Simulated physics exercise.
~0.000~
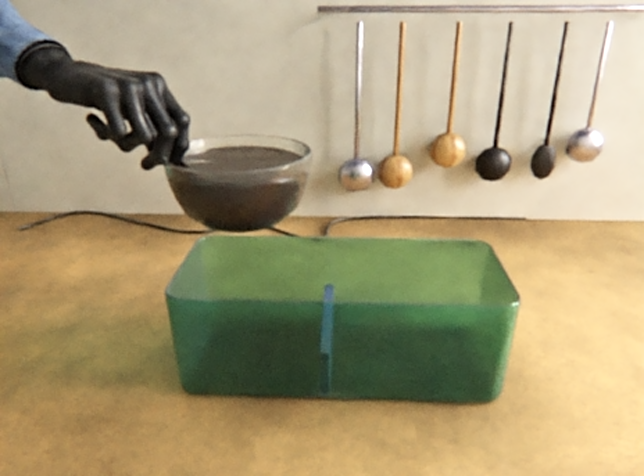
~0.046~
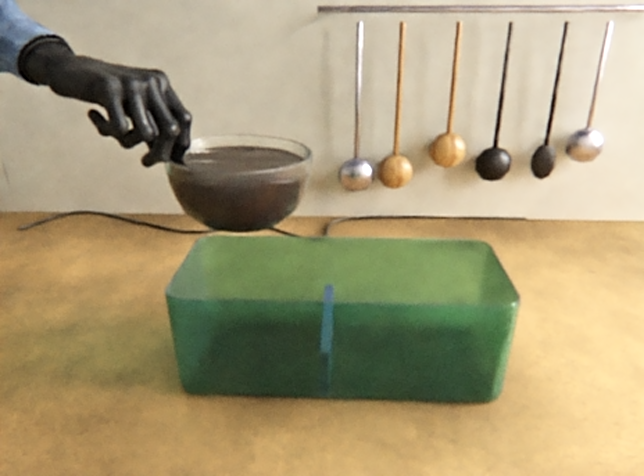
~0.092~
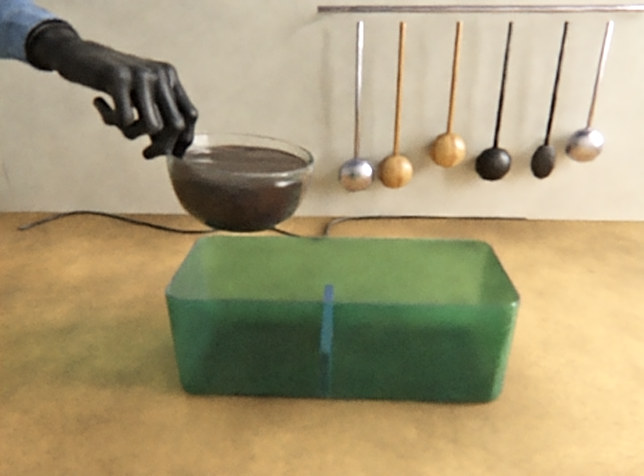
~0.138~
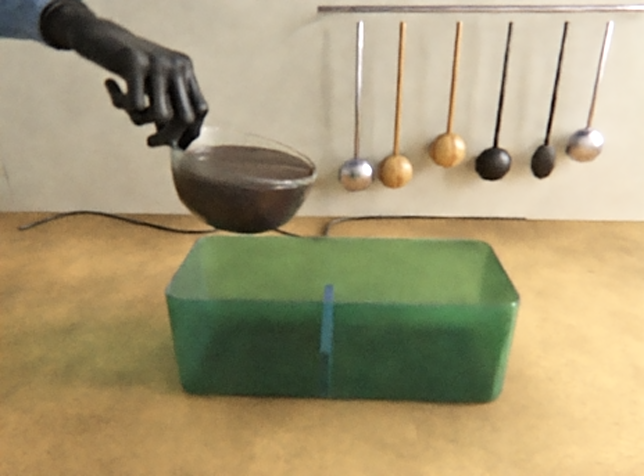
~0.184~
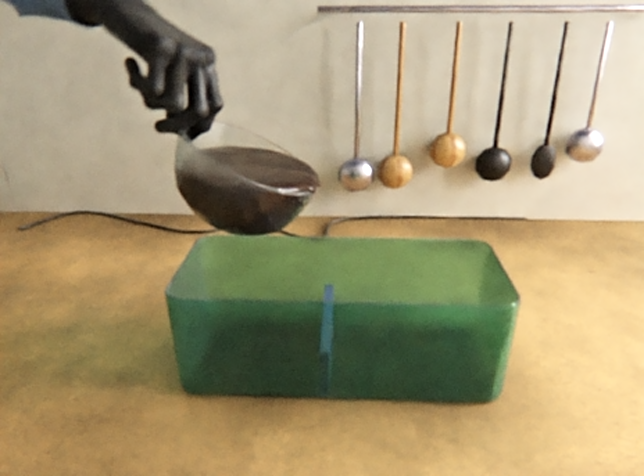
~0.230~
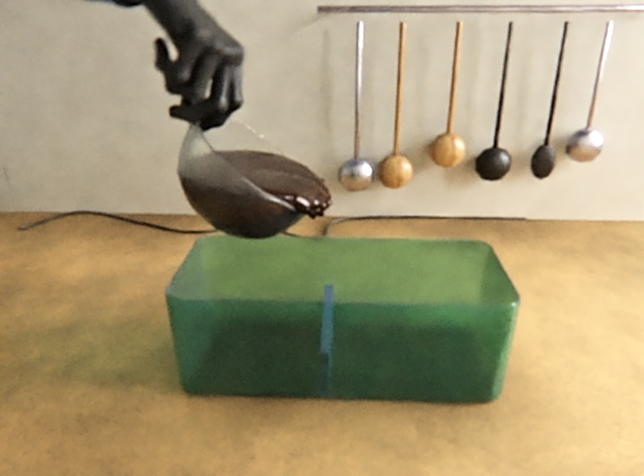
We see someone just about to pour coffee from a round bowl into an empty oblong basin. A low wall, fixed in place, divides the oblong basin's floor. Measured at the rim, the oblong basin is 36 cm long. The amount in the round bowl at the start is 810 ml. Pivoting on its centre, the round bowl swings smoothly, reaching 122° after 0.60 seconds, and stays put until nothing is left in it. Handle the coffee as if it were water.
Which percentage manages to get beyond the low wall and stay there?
Beyond the low wall, roughly 63 per cent stays.
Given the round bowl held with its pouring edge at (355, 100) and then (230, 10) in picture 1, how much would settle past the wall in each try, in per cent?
I'd expect close to 90 per cent and then close to 30 per cent.
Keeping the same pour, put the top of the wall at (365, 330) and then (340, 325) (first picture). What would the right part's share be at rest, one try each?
30 in a hundred, followed by 50 in a hundred.
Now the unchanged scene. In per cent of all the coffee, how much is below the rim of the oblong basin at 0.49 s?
About 84 per cent.
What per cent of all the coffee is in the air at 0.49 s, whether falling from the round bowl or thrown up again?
My guess is roughly 10 %.
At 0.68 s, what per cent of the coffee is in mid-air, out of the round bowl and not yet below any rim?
About 5 percent.
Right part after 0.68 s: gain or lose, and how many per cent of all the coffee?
Change in share is positive, near 1 percent.
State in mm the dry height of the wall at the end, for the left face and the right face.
Left roughly 46 mm; right roughly 40 mm.
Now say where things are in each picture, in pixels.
In the first picture, it leans 0°; its right rim is at (310, 154); the coffee meets the walls at (173, 160) and (308, 161); the oblong basin's rim runs from (183, 265) to (503, 270); the wall's top is at (327, 316).
In the second picture, it leans 2°; its right rim is at (311, 157); the coffee meets the walls at (174, 159) and (309, 163).
In the third picture, it leans 7°; its right rim is at (313, 163); the coffee meets the walls at (175, 156) and (310, 166).
In the fourth picture, it leans 15°; its right rim is at (316, 174); the coffee meets the walls at (179, 155) and (314, 169).
In the fifth picture, it leans 26°; its right rim is at (317, 188); the coffee meets the walls at (182, 156) and (314, 177); 3 per cent is over the edge.
In the sixth picture, it leans 39°; its right rim is at (314, 204); the coffee meets the walls at (184, 160) and (298, 181); 10 per cent is over the edge.
By 0.49 s the tilt is 112° and 5 per cent is still to pour, 24 is left of the wall and 61 right of it.
By 0.68 s the tilt is 122° and 0 per cent is still to pour, 33 is left of the wall and 62 right of it.
By 0.88 s the tilt is 122° and 0 per cent is still to pour, 35 is left of the wall and 63 right of it.
By 1.10 s the tilt is 122° and 0 per cent is still to pour, 35 is left of the wall and 63 right of it.
At rest 35 per cent lies left of the wall, 63 right of it and 2 outside.
